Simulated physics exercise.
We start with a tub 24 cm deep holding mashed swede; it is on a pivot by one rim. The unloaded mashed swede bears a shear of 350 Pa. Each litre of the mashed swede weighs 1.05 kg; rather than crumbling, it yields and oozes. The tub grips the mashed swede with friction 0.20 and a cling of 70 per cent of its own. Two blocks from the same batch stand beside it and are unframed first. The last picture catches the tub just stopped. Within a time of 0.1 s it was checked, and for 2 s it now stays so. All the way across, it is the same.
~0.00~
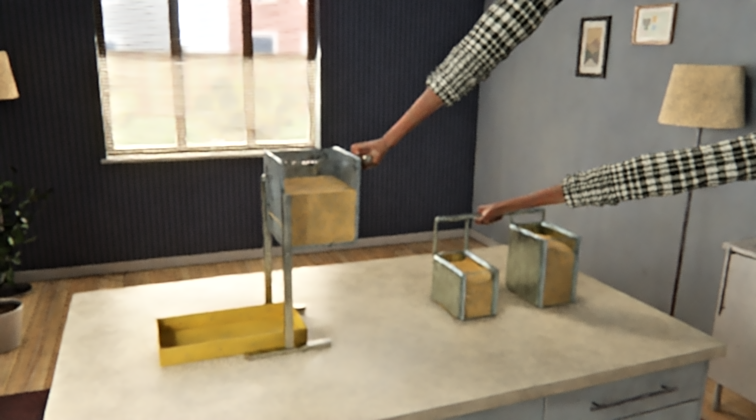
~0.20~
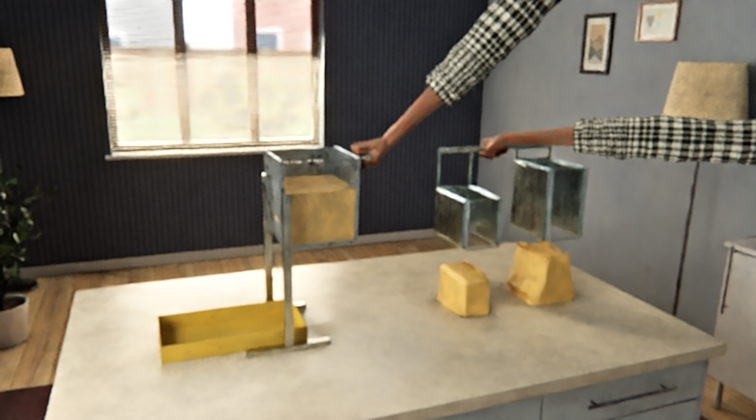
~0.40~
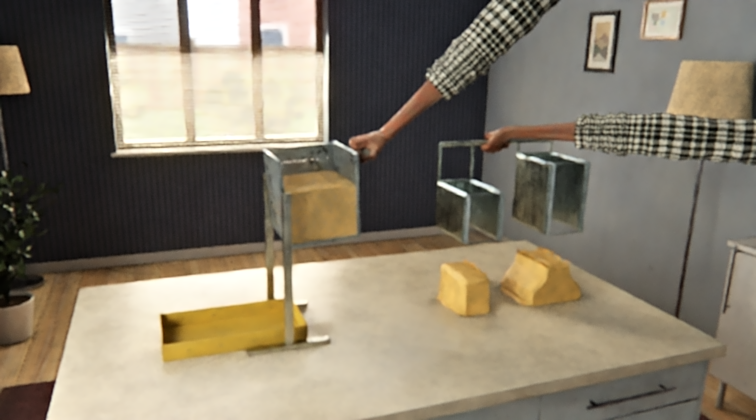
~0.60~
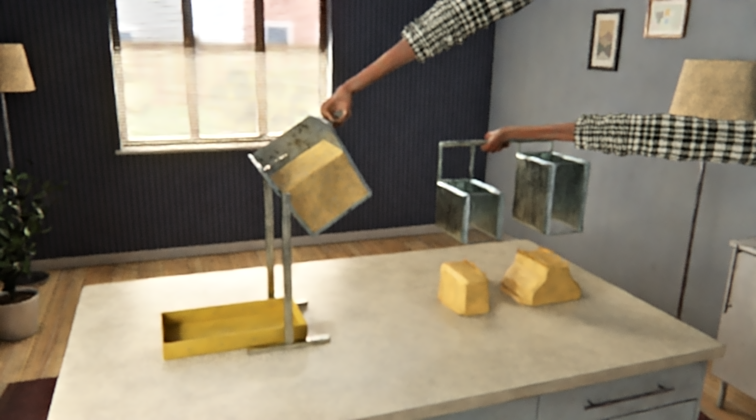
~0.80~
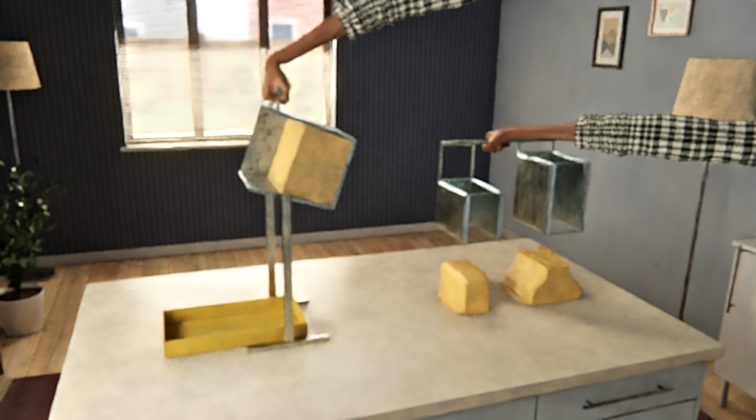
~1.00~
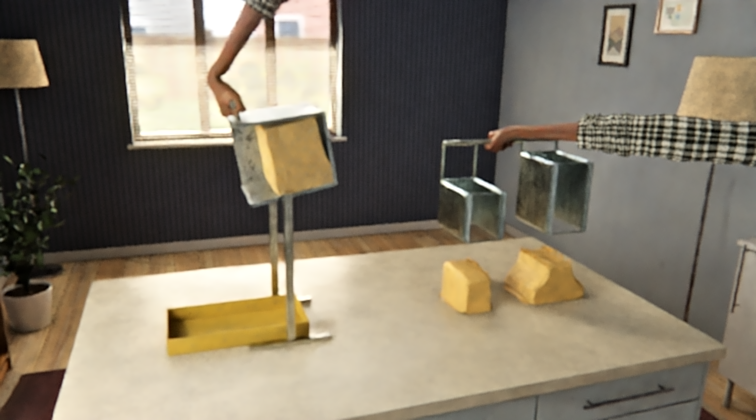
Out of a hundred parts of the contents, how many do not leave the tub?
Around 49 in every hundred.
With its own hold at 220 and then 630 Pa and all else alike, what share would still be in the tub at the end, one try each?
Respectively 40 % and 100 %.
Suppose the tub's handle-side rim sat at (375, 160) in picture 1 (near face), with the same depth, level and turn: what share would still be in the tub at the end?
I'd guess around 40 per cent remains.
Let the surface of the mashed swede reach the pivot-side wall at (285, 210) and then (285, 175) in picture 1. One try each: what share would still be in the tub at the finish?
Respectively 65 percent and 35 percent.
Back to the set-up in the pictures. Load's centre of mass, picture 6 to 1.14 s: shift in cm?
Something like 5 cm, I'd say.
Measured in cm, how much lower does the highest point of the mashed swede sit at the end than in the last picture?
Roughly 13 cm.
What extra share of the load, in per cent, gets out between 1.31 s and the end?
My estimate is near 18 in a hundred.
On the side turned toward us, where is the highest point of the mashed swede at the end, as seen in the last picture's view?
The highest point sits at around (311, 165).
By 1.14 s, the tub is at 99 degrees and holds 100 %.
By 1.31 s, the tub is at 99 degrees and holds 68 %.
By 1.48 s, the tub is at 99 degrees and holds 50 %.
By 1.65 s, the tub is at 99 degrees and holds 49 %.
By 3.00 s, at the end, the tub is at 99 degrees and holds 49 %.
